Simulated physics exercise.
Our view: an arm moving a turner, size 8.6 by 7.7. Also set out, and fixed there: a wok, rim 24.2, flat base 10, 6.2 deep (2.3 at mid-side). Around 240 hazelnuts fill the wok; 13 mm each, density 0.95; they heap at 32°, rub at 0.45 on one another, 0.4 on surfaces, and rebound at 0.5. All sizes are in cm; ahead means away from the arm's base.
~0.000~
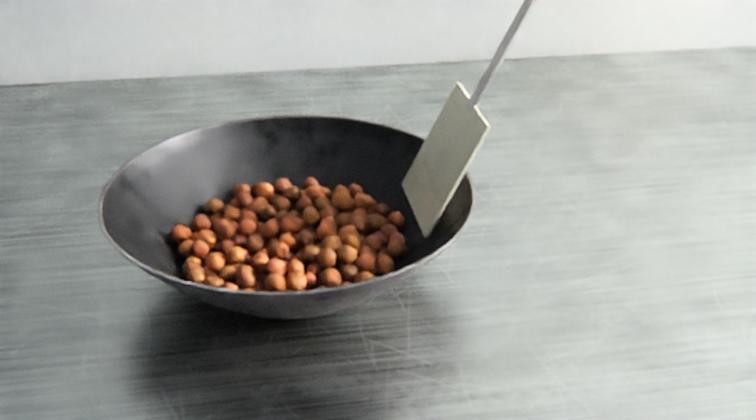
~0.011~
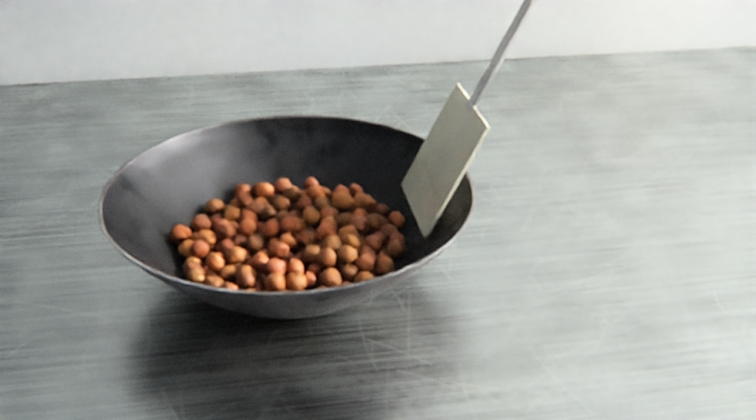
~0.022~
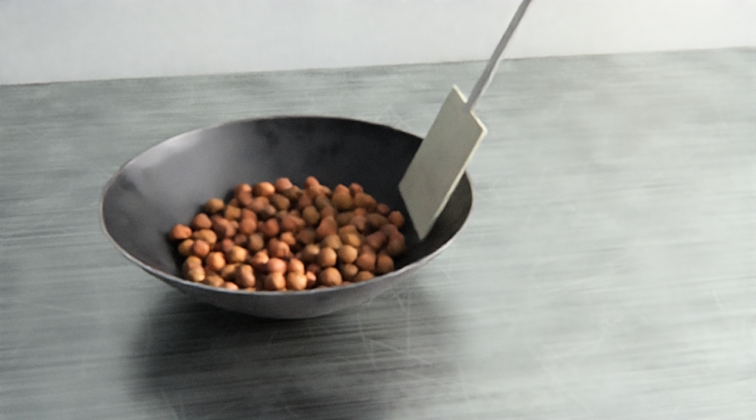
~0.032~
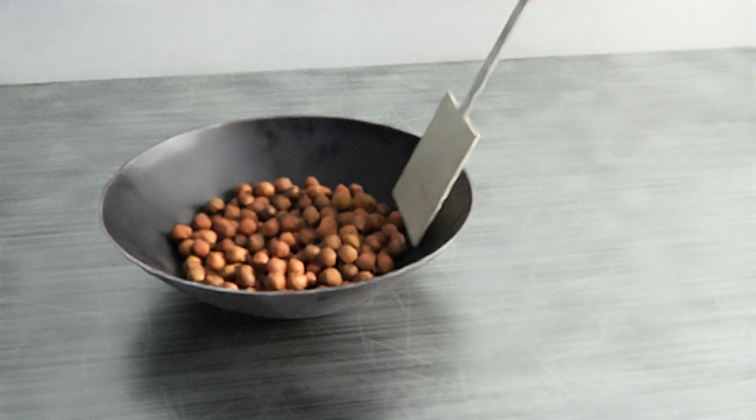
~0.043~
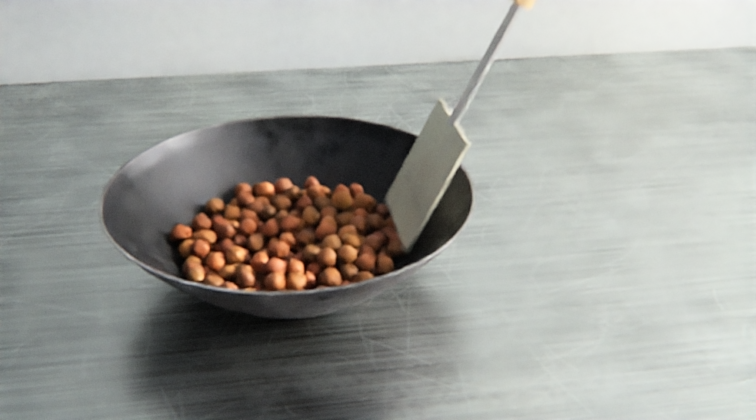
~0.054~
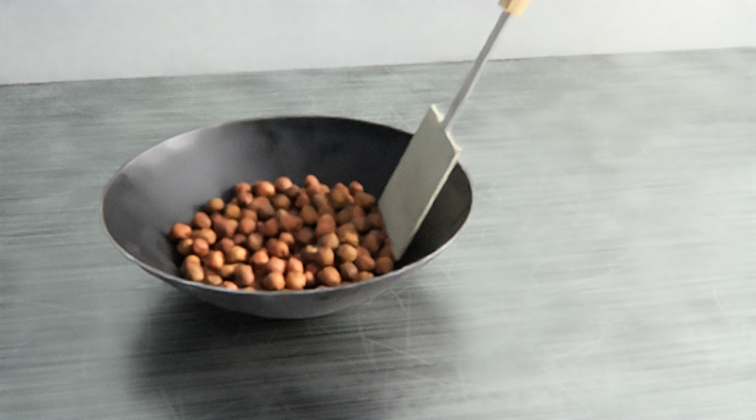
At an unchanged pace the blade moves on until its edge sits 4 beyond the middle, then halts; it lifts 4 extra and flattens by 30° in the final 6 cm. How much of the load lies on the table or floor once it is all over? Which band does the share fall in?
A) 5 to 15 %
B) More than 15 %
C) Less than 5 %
(C) Less than 5 %.
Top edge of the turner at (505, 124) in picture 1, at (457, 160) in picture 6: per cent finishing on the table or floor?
Around 5 per cent finishes there.
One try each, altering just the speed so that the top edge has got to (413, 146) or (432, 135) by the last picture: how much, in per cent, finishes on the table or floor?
First try about 15 %, second try about 0 %.
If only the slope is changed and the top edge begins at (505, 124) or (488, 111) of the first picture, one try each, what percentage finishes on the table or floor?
I'd say near 0 per cent for the first and near 0 per cent for the second.
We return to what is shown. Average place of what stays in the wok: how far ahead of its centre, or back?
Forward offset: Roughly 3.5 cm.
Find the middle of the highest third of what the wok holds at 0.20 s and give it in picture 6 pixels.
Around (201, 227).
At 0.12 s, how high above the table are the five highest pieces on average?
They are around 5 cm up.
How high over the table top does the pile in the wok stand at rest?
Close to 6.0 centimetres high.
By 0.12 s, sloping 64°, highest piece 5 above the table; 242 in the wok.
By 0.20 s, sloping 49°, highest piece 6 above the table; 242 in the wok.
By 0.43 s, sloping 34°, highest piece 7 above the table; 242 in the wok.
By 1.48 s, sloping 34°, highest piece 6 above the table; 242 in the wok.
Final count, 242 in the wok. That is 0 % on the table or floor.
